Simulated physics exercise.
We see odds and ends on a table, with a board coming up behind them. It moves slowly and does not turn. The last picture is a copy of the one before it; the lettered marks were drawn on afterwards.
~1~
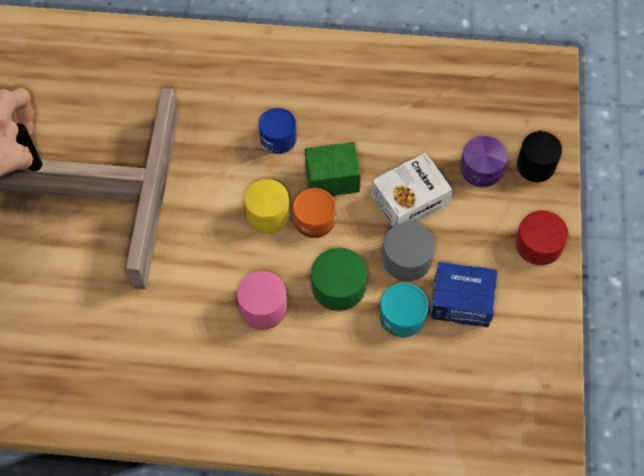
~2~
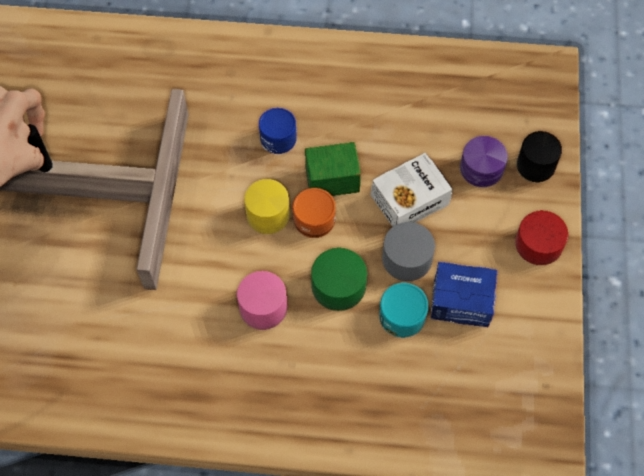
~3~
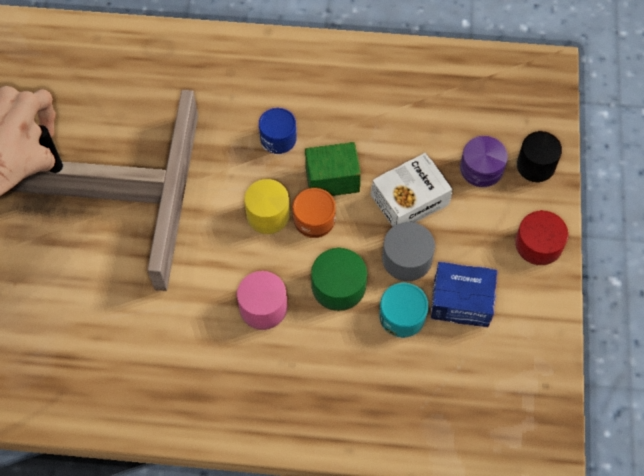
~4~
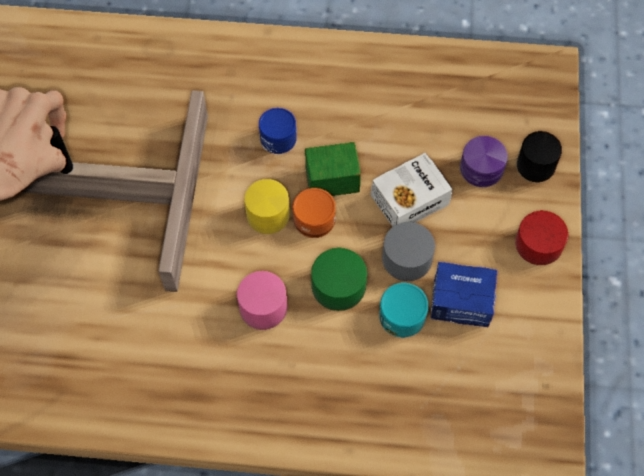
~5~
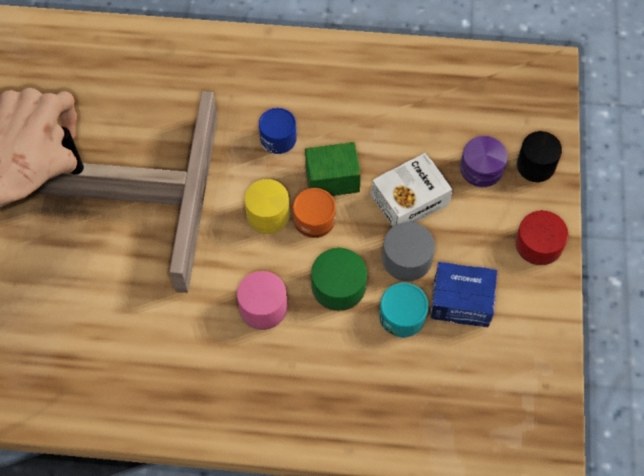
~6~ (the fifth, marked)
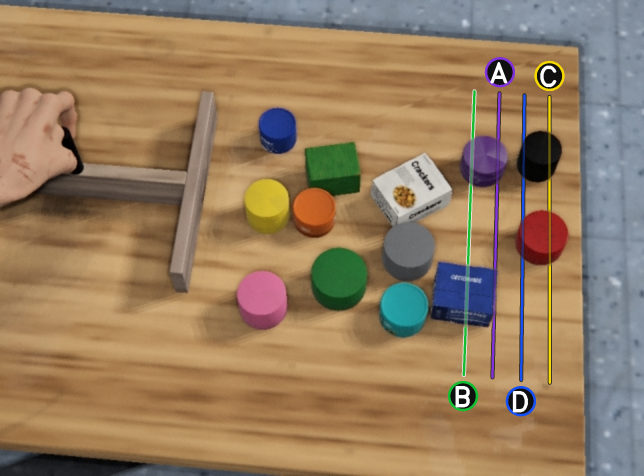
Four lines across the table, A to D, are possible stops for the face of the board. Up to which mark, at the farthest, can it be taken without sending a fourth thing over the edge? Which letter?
No fourth one falls up to A.
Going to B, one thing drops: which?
It is the black tin.
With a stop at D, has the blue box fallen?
No.
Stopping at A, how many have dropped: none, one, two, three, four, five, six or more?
By then, two.
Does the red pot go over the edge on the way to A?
By then, yes.
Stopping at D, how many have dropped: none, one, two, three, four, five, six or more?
In all, five.
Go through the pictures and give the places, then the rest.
In the first picture, blue box (464, 295); turquoise jar (404, 310); green block (333, 170).
In the second picture, board (161, 175); purple tin (483, 162).
In the third picture, board (172, 176); grey pot (408, 252).
In the fourth picture, board (182, 177); pink tin (262, 300).
In the fifth picture, board (192, 178); blue jar (278, 131); green tin (339, 279); red pot (542, 238).
On the copy, A at (496, 226); B at (470, 224); C at (550, 230); D at (523, 228).
On A. First, board (301, 187); pink tin (298, 319); blue jar (335, 136).
Then, board (411, 196); blue box (508, 321); purple tin (503, 139).
Finally, board (496, 203); black tin over the edge; red pot over the edge; two fallen.
By contrast, B is within the limit but short; C drops five; D drops five.
